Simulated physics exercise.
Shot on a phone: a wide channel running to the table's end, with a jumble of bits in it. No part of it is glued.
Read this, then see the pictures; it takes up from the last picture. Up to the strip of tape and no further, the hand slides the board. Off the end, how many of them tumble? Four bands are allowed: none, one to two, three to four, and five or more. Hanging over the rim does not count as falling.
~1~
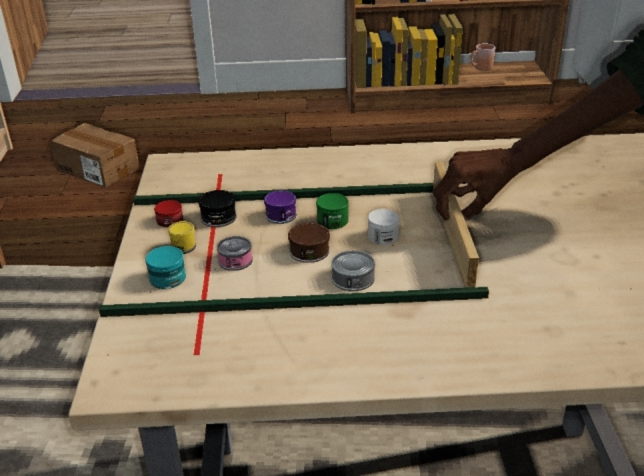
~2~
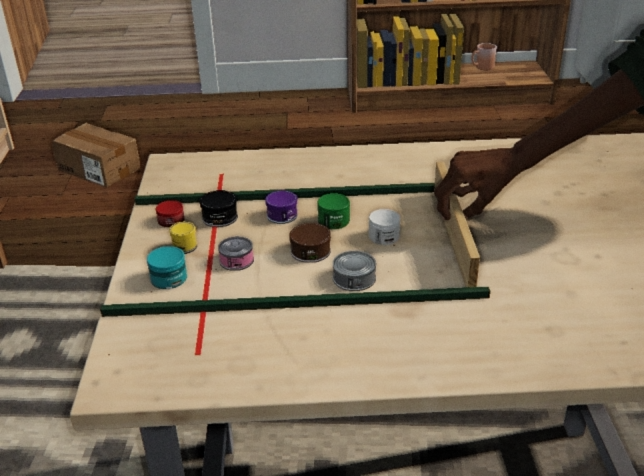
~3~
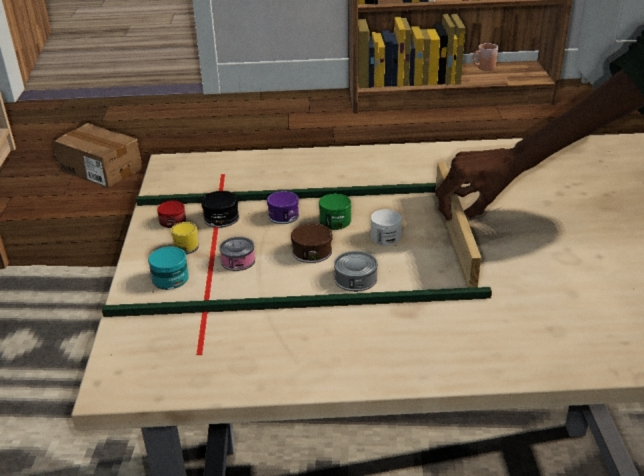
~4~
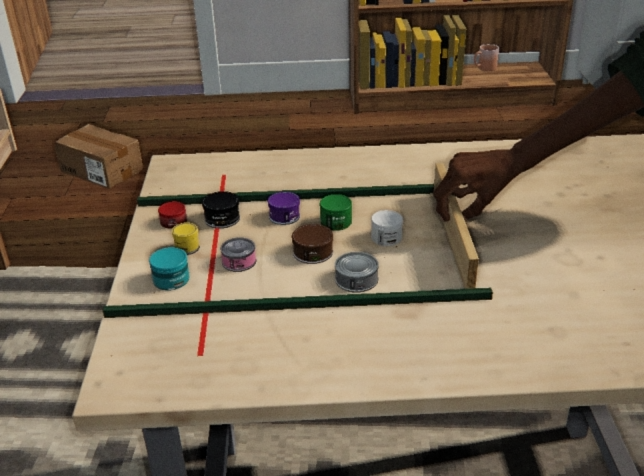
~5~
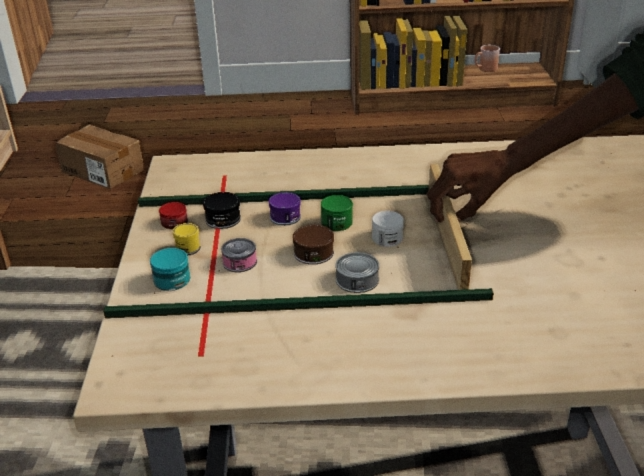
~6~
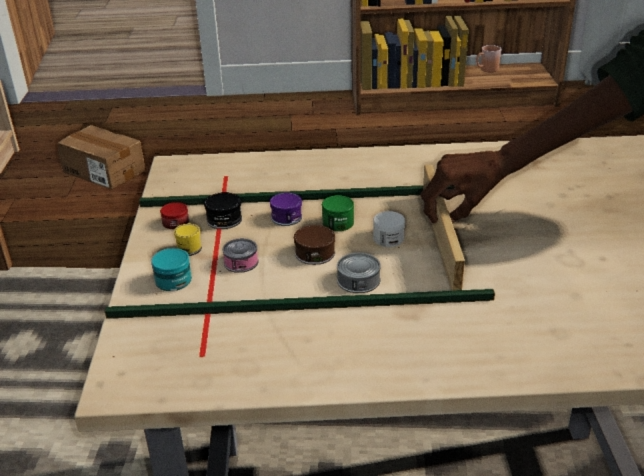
Most likely the sweep will knock nothing off.
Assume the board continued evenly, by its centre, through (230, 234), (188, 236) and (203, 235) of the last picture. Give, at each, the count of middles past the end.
The counts would come out as 0, 1 and 1.
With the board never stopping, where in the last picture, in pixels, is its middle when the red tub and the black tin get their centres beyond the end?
Its middle is around (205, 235) and around (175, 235).
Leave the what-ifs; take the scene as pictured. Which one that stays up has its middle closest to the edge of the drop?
The red tub is foremost.
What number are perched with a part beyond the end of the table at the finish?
Things overhanging at the end: 1.
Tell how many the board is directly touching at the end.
Contact count: 5.
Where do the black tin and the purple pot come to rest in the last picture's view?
You'll find the black tin at roughly (174, 213) and the purple pot at roughly (206, 204).
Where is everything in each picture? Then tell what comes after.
The first frame shows red tub (169, 214); turquoise tub (166, 268); yellow tin (182, 238); board (453, 221); tape (210, 249).
The second frame shows turquoise tub (167, 268); purple pot (282, 207).
The third frame shows yellow tin (185, 238); green tub (335, 212).
The fourth frame shows red tub (173, 215); board (454, 223).
The fifth frame shows turquoise tub (170, 270); pink pot (239, 255).
The sixth frame shows red tub (175, 216); turquoise tub (172, 270); yellow tin (188, 240); board (442, 224); tape (216, 251).
A little later, none off yet; red tub at rest near (175, 216); turquoise tub at rest near (172, 270); yellow tin at rest near (188, 240).
When it is over, the number that fall off is zero.
